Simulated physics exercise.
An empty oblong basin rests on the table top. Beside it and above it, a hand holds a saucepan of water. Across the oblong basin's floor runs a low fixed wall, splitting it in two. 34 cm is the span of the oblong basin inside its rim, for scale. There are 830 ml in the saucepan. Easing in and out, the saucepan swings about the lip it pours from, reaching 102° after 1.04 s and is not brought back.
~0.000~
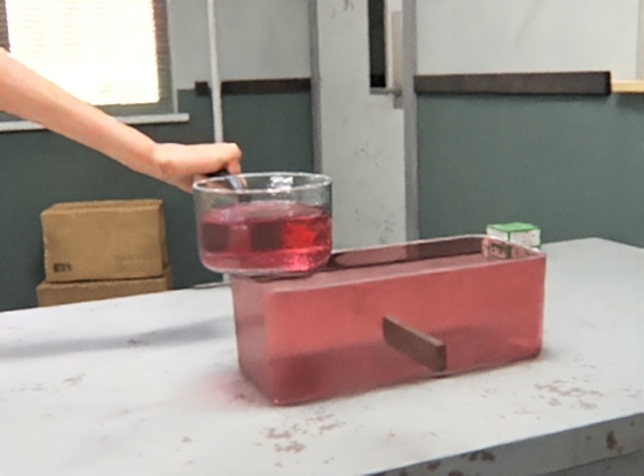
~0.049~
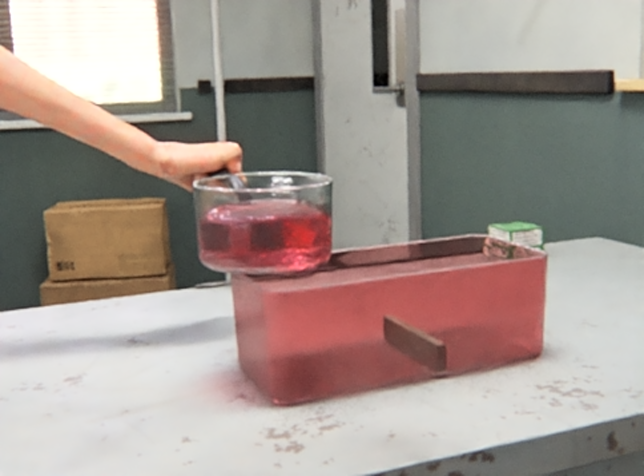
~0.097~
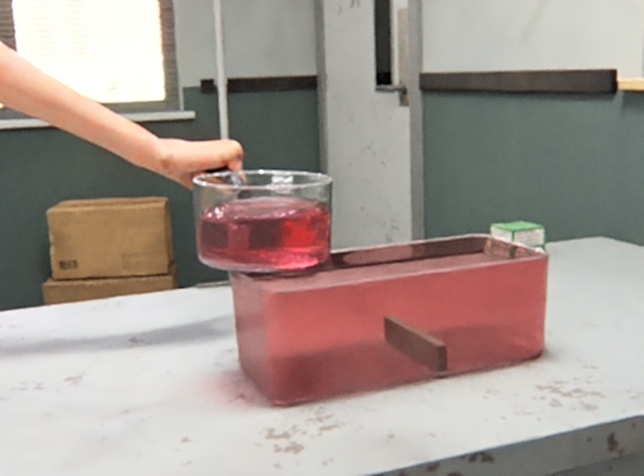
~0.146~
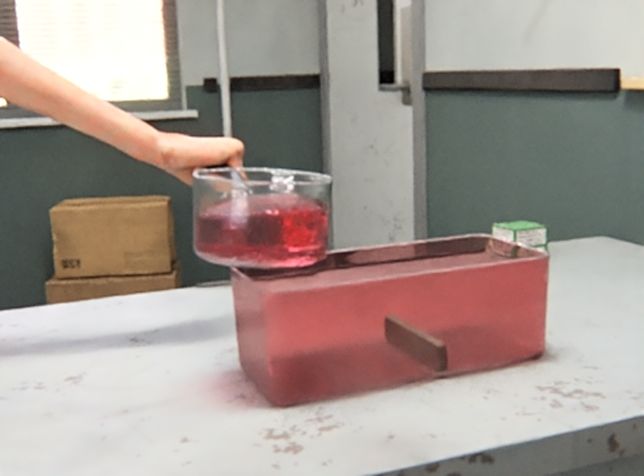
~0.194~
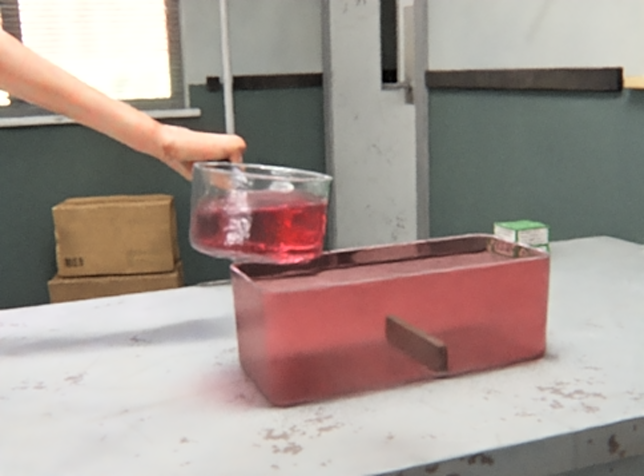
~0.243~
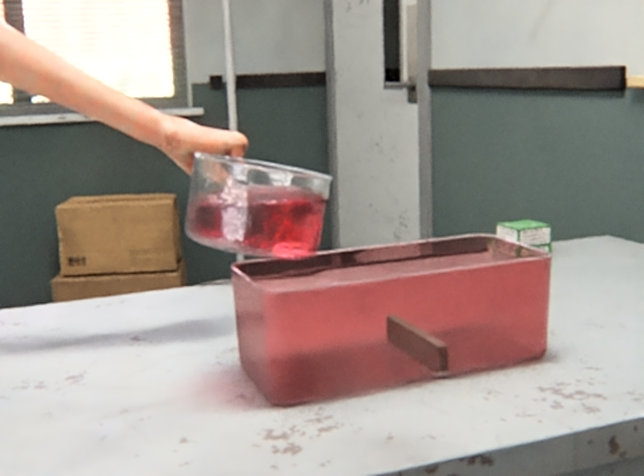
The video shows a hand holding a clear glass saucepan of red liquid above the left end of a reddish oblong basin on a worn white table, then slowly tilting it slightly toward the right.
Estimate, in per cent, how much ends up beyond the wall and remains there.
Roughly 58 % ends up beyond the wall.
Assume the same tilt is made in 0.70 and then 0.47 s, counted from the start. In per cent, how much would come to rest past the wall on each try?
Some 50 and 50 per cent, in that order.
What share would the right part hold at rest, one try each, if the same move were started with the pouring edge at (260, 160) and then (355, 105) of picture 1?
15 per cent first, 75 per cent second.
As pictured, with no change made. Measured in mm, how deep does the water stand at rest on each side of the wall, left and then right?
Depths: Left near 12 mm, right near 26 mm.
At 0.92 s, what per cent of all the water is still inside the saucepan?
Share remaining: Approx. 18 %.
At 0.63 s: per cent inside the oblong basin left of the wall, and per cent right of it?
1 per cent left and 0 right, roughly.
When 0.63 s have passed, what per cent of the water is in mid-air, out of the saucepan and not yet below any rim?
Roughly 22 percent.
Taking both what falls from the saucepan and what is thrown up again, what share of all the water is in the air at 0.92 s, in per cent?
Some 22 per cent.
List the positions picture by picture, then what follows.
The first frame shows tilt 0°; pouring edge (325, 179); surface from (199, 216) to (322, 205); the oblong basin's rim runs from (246, 280) to (515, 246); the wall's top is at (412, 330).
The second frame shows tilt 1°; pouring edge (326, 178); surface from (200, 216) to (322, 203).
The third frame shows tilt 2°; pouring edge (326, 178); surface from (199, 215) to (322, 201).
The fourth frame shows tilt 5°; pouring edge (326, 178); surface from (197, 212) to (321, 197).
The fifth frame shows tilt 9°; pouring edge (326, 178); surface from (195, 207) to (320, 194).
The sixth frame shows tilt 13°; pouring edge (326, 178); surface from (193, 200) to (320, 190).
By 0.63 s the tilt is 68° and 76 per cent is still to pour, 1 is left of the wall and 0 right of it.
By 0.92 s the tilt is 99° and 18 per cent is still to pour, 17 is left of the wall and 44 right of it.
By 1.22 s the tilt is 102° and 1 per cent is still to pour, 33 is left of the wall and 61 right of it.
By 1.54 s the tilt is 102° and 0 per cent is still to pour, 40 is left of the wall and 58 right of it.
At rest 41 per cent lies left of the wall, 58 right of it and 1 outside.
